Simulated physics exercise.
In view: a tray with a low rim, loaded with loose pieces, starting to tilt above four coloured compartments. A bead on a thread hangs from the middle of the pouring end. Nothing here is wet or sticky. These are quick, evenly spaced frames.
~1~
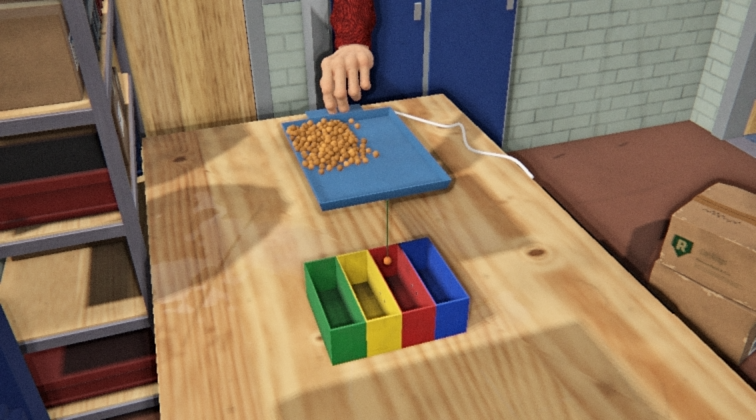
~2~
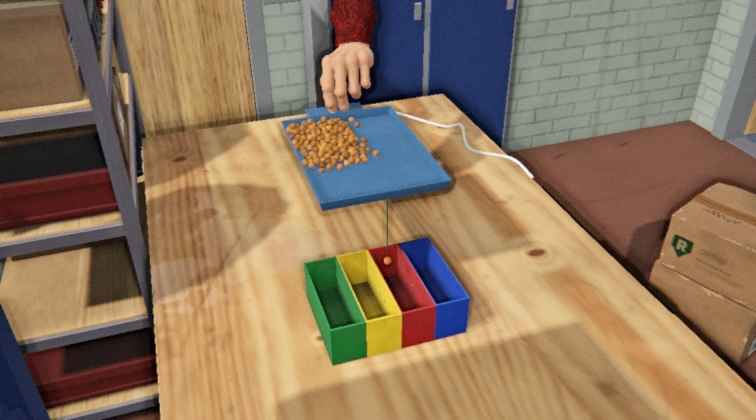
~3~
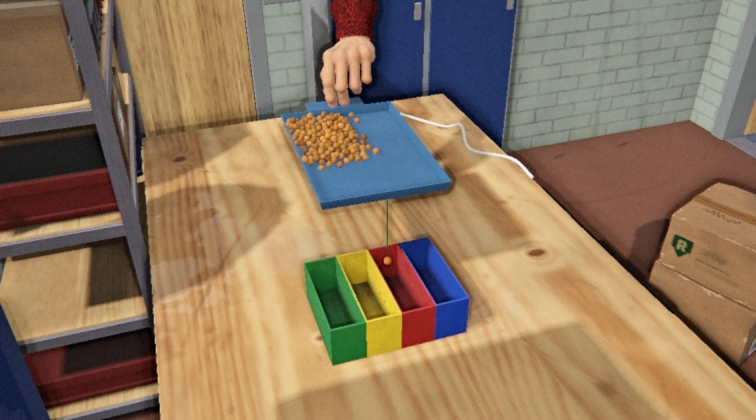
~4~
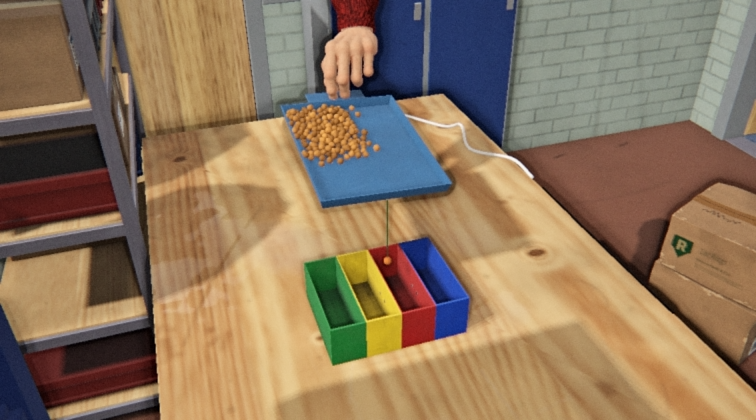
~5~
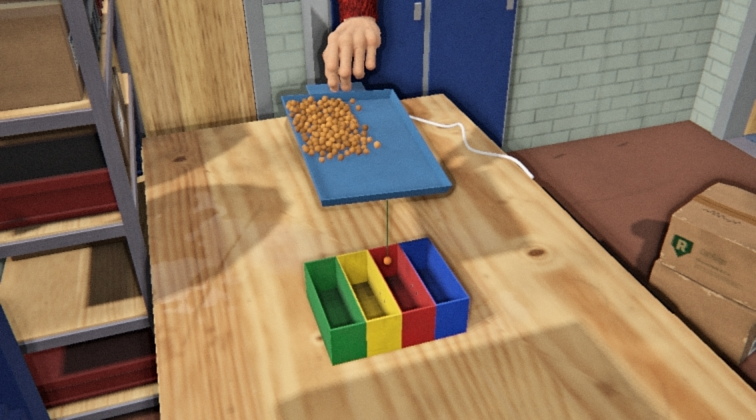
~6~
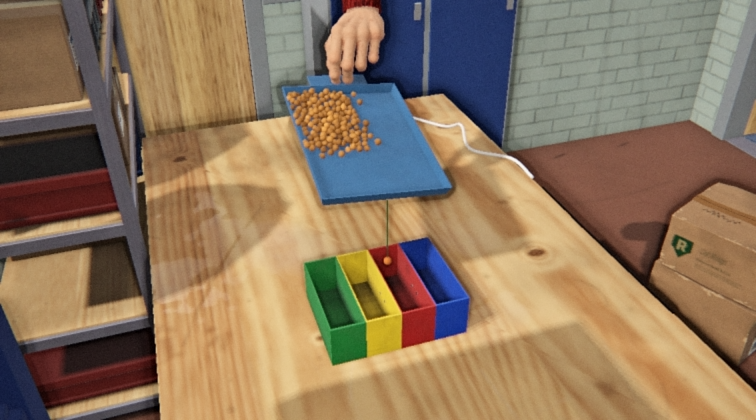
The clip opens on a blue tray of roasted chickpeas lying level on a wooden table, behind green, yellow, red and blue compartments, with a hand at its far edge. The hand then raises that far edge slightly, tilting the tray gently toward the compartments while the chickpeas stay heaped at the upper left.
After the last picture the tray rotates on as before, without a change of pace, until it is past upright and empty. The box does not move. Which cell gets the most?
The blue cell gets the most.
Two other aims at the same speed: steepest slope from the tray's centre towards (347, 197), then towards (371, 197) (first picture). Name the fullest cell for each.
In turn: The green one; the cell in green.
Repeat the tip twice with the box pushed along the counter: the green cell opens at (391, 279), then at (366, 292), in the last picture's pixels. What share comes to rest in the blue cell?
First some 10, then 40 per cent.
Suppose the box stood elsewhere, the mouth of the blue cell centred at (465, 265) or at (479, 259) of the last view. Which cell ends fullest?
The first try: The red cell. The second: That red cell.
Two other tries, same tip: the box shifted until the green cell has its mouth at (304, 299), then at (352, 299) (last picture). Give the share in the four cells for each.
The first gives 20 %, the second 80 %.
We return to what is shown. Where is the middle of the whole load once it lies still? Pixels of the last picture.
Near (440, 306).
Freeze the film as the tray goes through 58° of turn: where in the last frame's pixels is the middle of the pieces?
Close to (418, 177).
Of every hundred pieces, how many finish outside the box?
About 30 per cent.
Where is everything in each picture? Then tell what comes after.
In the first picture, corners of the pouring end (322, 201) and (447, 178), level; middle of the load (330, 144), roasted chickpeas; bead on its thread (388, 261); green cell (349, 340); yellow cell (384, 332); red cell (418, 324); blue cell (452, 315).
In the second picture, corners of the pouring end (322, 201) and (447, 179), level; middle of the load (330, 142).
In the third picture, corners of the pouring end (323, 200) and (448, 180), tipped barely, lowest at the right corner; middle of the load (330, 138).
In the fourth picture, corners of the pouring end (323, 199) and (448, 182), tipped a little, lowest at the right corner; middle of the load (330, 132).
In the fifth picture, corners of the pouring end (324, 198) and (448, 184), tipped a little, lowest at the right corner; middle of the load (331, 126).
In the sixth picture, corners of the pouring end (324, 197) and (448, 185), tipped a little, lowest at the right corner; middle of the load (332, 121); green cell (349, 340); yellow cell (384, 332); red cell (418, 324); blue cell (452, 315).
Just after the last frame, tray tipped steeply; the larger part on the tray; just a few in the blue cell; about a tenth falling or outside the box.
A moment on, tray tipped right over; roughly two thirds on the tray; roughly a quarter in the blue cell; just a few in the red cell; roughly a quarter falling or outside the box.
Further on, tray tipped past a quarter turn; roughly half in the blue cell; about a tenth in the red cell; just a few in the yellow cell; just a few in the green cell; roughly a third falling or outside the box.
When it is over, tray tipped past a quarter turn; roughly half in the blue cell; about a tenth in the red cell; just a few in the yellow cell; just a few in the green cell; roughly a third outside the box.
